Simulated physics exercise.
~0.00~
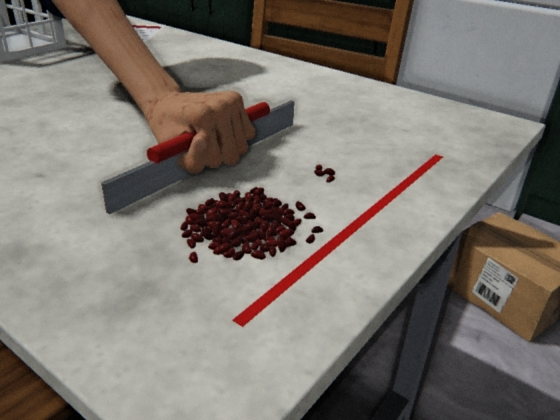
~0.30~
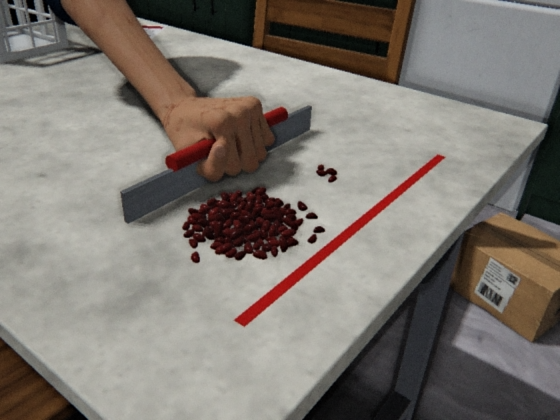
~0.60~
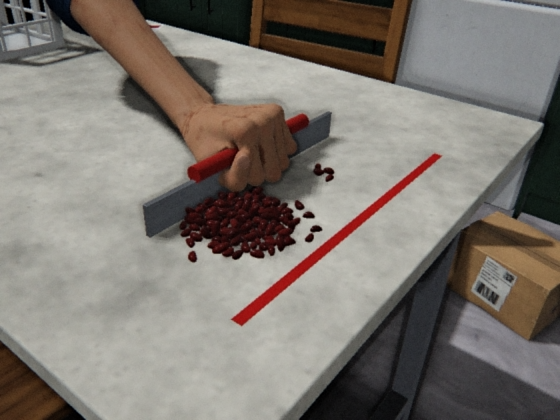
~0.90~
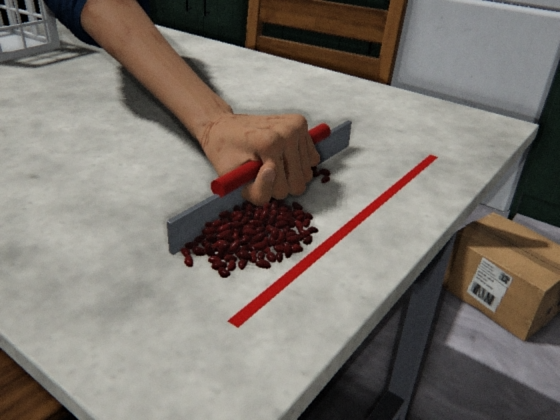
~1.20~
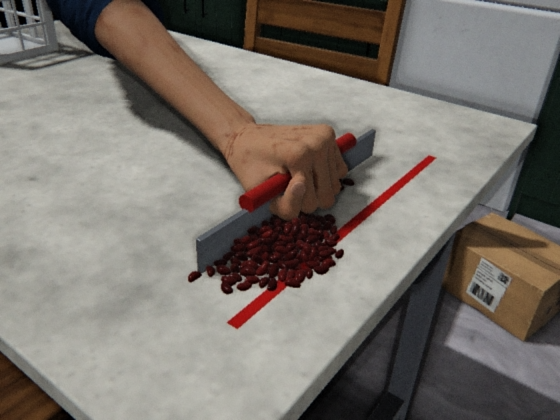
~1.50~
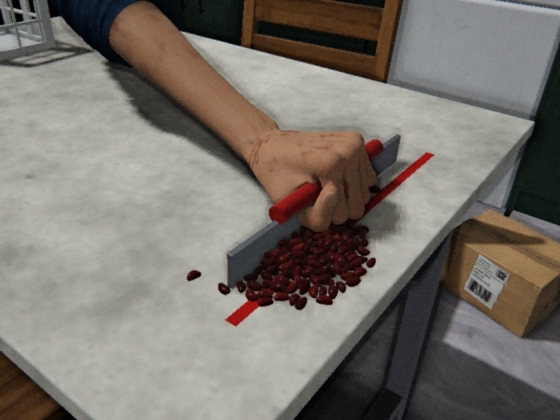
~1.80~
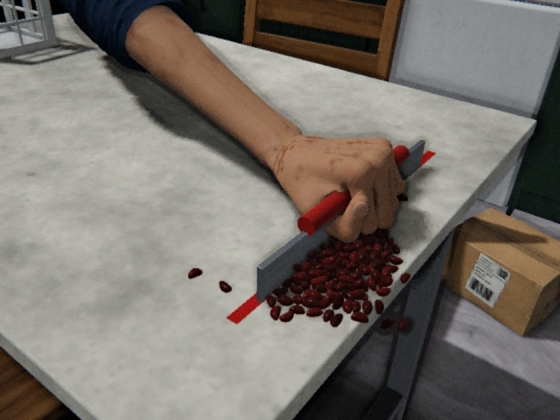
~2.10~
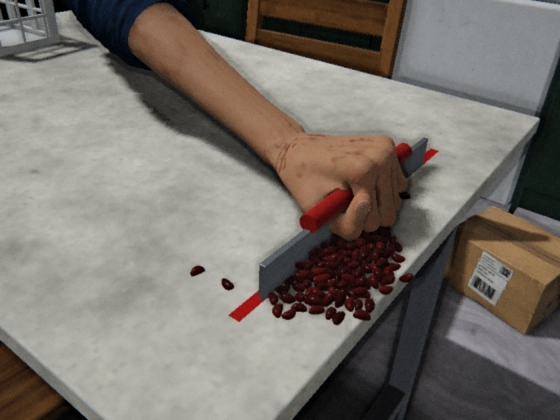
A hand scrapes dark red beans rightward to the red tape, dropping a few off the edge.
